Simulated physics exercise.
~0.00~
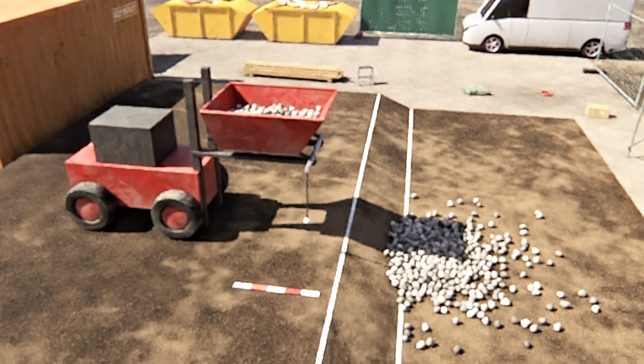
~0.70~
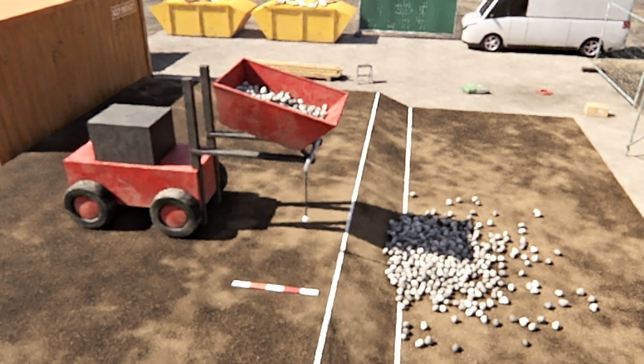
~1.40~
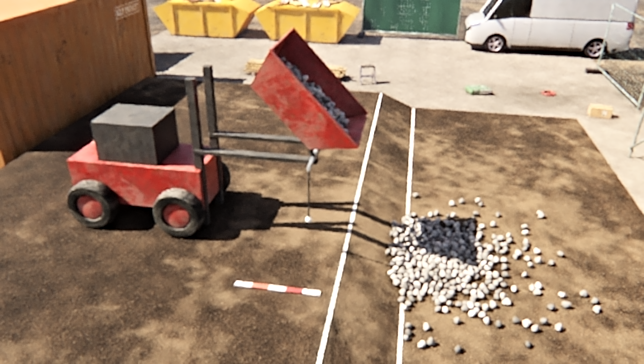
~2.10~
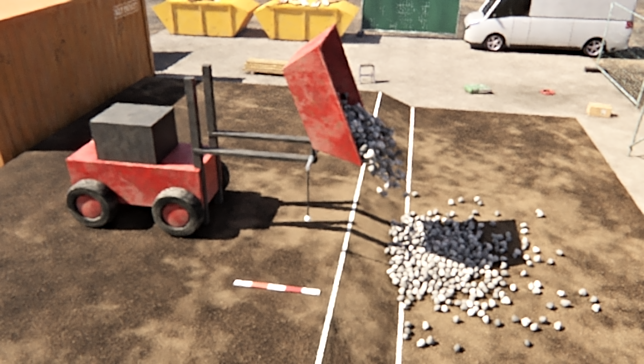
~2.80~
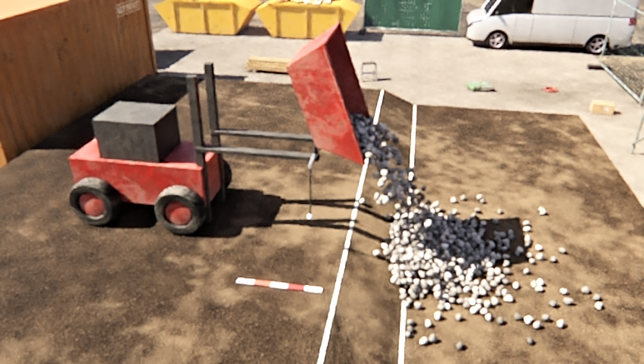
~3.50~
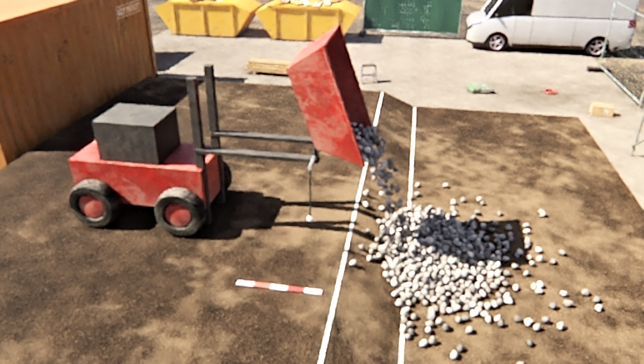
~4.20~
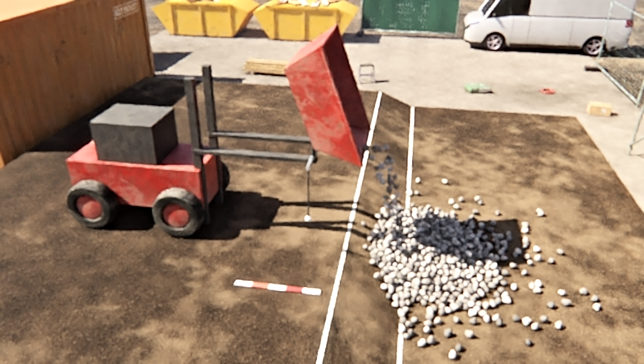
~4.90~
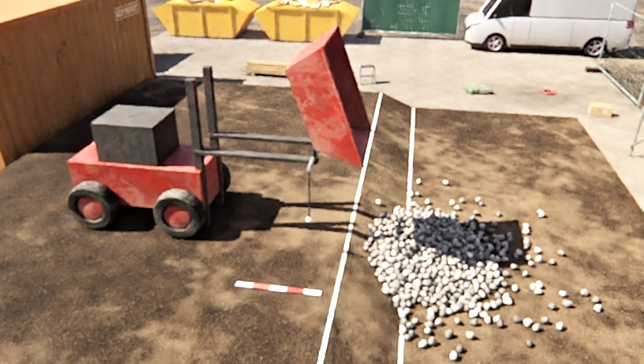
A red forklift with a dark block on its body stands at the left of a brown dirt yard, seen from above, holding a red skip of pale stones over a bank edged with white lines. An orange container, yellow skips and a white van stand behind, and a striped staff lies in front. The skip tips steeply to the right, and its stones pour over the lip onto the slope and the heap already lying below. The stream thins and stops, leaving the skip steeply tilted and a larger pile spread across the slope and its foot.
